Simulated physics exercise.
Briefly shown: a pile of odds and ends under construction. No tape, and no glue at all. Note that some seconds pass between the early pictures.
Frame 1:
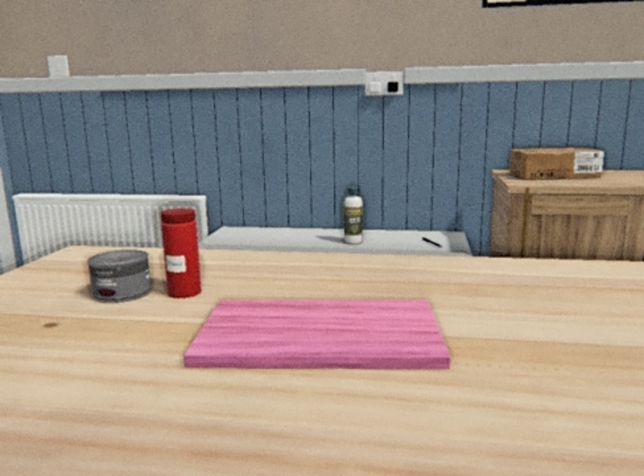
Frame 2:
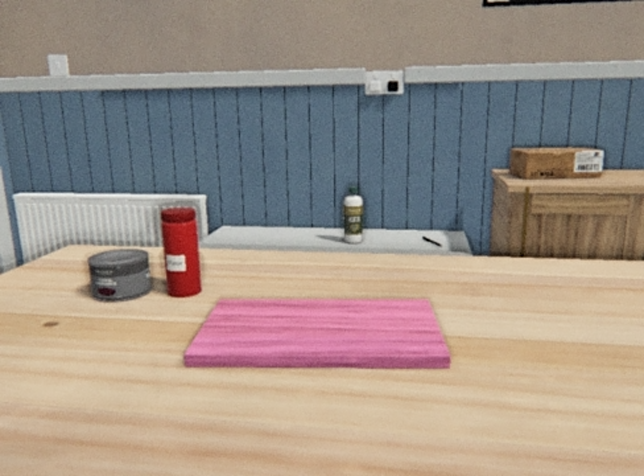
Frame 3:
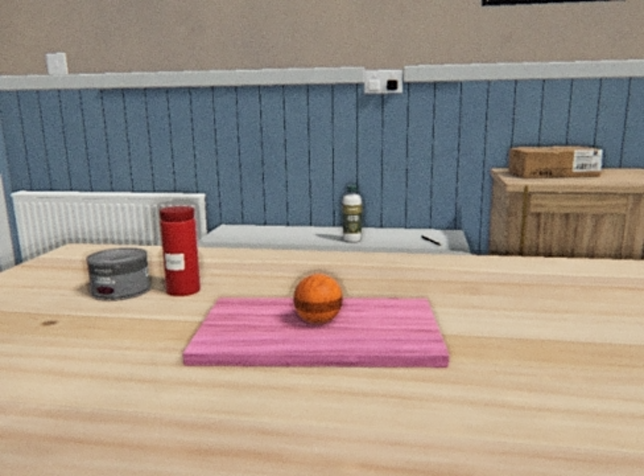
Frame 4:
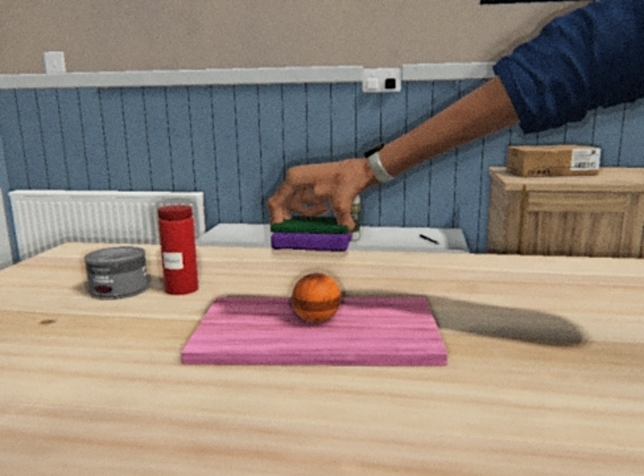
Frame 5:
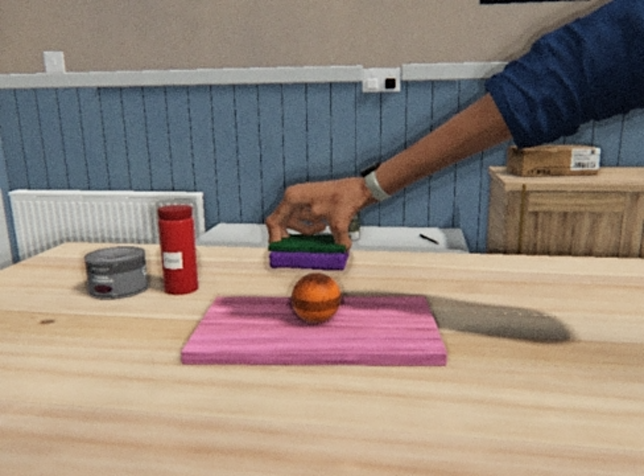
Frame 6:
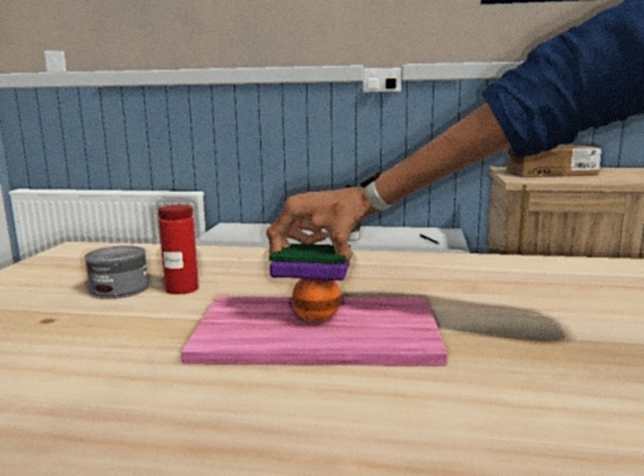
A hand on a dark blue-sleeved arm with a pale wristband reaches in from the upper right over a light wooden table, seen from the front in a room with blue panelling. A grey tub and a red jar stand at left, and an orange ball appears on the central pink board before the arm does. The hand lowers a green-topped purple sponge onto the ball, still gripping it, while the view barely shifts.
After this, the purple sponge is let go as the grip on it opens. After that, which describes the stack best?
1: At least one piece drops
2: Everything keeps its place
1.
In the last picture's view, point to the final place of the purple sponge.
It ends near (284, 287).
Then, 0.40 s after the last picture, purple sponge now fallen.
Then, 0.60 s after the last picture, nothing new.
Then, 1.50 s after the last picture, purple sponge resting near (278, 287).
At rest, fallen, purple sponge; the other 4 in place. Seen from the same camera at the end, purple sponge near (284, 287). The pile loses its balance.
